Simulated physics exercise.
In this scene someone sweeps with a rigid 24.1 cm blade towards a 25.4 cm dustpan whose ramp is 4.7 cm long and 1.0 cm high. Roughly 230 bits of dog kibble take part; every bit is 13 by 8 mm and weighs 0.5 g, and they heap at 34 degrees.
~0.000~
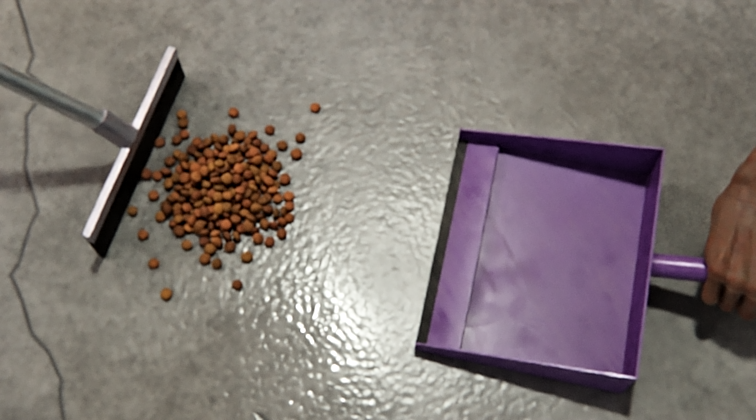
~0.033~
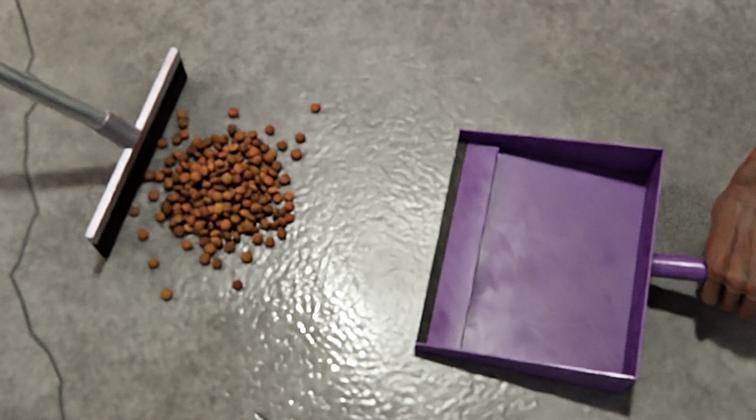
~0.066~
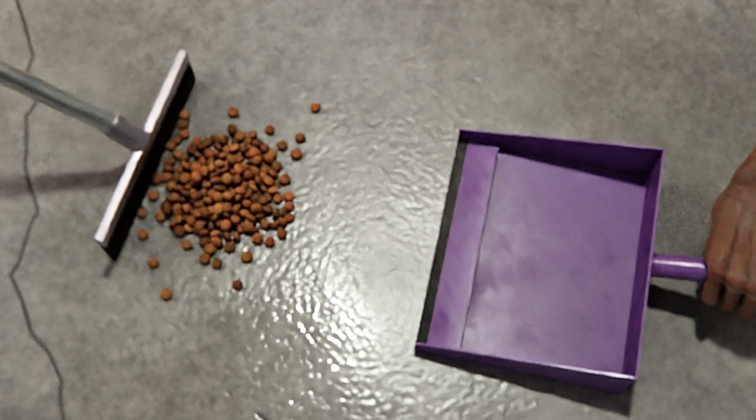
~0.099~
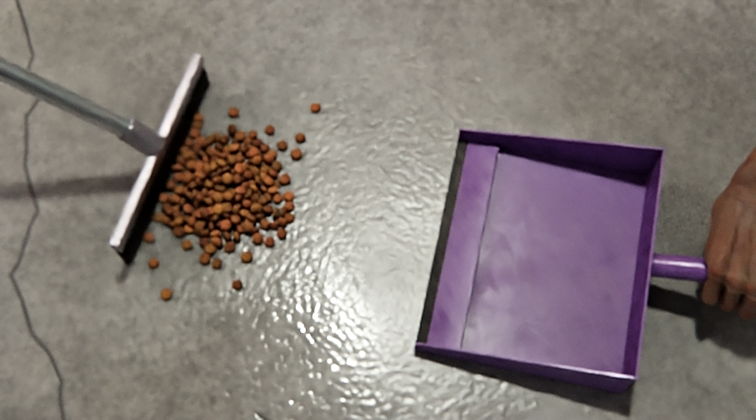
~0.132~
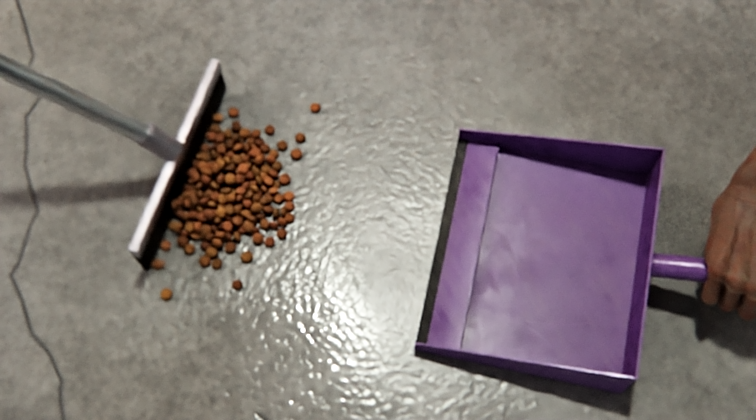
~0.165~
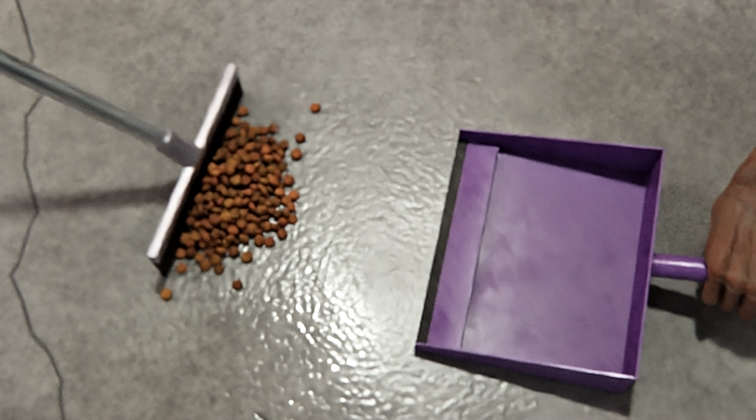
Hand holding a purple dustpan still at right while a broom-like blade pushes a heap of brown kibble rightward across grey floor.
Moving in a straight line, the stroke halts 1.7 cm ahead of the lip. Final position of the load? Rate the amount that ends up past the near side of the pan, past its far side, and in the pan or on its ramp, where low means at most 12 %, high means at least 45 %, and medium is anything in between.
Near side - low, far side - low, pan - high.
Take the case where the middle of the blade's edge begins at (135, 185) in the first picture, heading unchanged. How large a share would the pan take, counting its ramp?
I'd estimate about 55 per cent.
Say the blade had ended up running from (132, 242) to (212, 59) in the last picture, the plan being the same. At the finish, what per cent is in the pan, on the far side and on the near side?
That ends as pan 40, far 5, and near 0.
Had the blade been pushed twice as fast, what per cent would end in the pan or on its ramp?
Near 70 %.
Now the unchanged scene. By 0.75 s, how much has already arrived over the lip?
I'd say around 50 in a hundred has made it so far.
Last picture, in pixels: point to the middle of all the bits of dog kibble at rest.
I'd put it at about (438, 256).
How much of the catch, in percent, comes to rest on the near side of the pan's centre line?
Something like 60 per cent of the catch.
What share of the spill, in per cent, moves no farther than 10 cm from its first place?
Near 0 per cent.
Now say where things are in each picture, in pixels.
In the first picture, blade from (90, 237) to (173, 55), moved 0.0 cm, 0 of the pieces shifted so far; middle of the pieces at (223, 189); pan at (553, 263).
In the second picture, blade from (93, 238) to (176, 56), moved 0.4 cm, 0 of the pieces shifted so far; middle of the pieces at (223, 189).
In the third picture, blade from (102, 241) to (184, 58), moved 1.4 cm, 6 of the pieces shifted so far; middle of the pieces at (223, 189).
In the fourth picture, blade from (117, 246) to (199, 62), moved 3.2 cm, 42 of the pieces shifted so far; middle of the pieces at (223, 189).
In the fifth picture, blade from (136, 252) to (216, 67), moved 5.3 cm, 130 of the pieces shifted so far; middle of the pieces at (232, 192).
In the sixth picture, blade from (155, 258) to (234, 72), moved 7.4 cm, 218 of the pieces shifted so far; middle of the pieces at (240, 193); pan at (553, 263). Its pace works out near 0.65 m/s, heading 6 degrees towards the viewer's side.
After 0.36 s, middle of the blade 15 cm from the lip; 0 % over the lip, far side 0 %, near side 0 %.
After 0.49 s, middle of the blade 6 cm from the lip; 0 % over the lip, far side 0 %, near side 5 %.
Then, at 0.75 s, middle of the blade 3 cm from the lip; 50 % over the lip, far side 0 %, near side 5 %.
At rest (1.2 s), near side 5 %, far side 0 %, pan 50 %, in front of the lip or behind the blade 45 %.
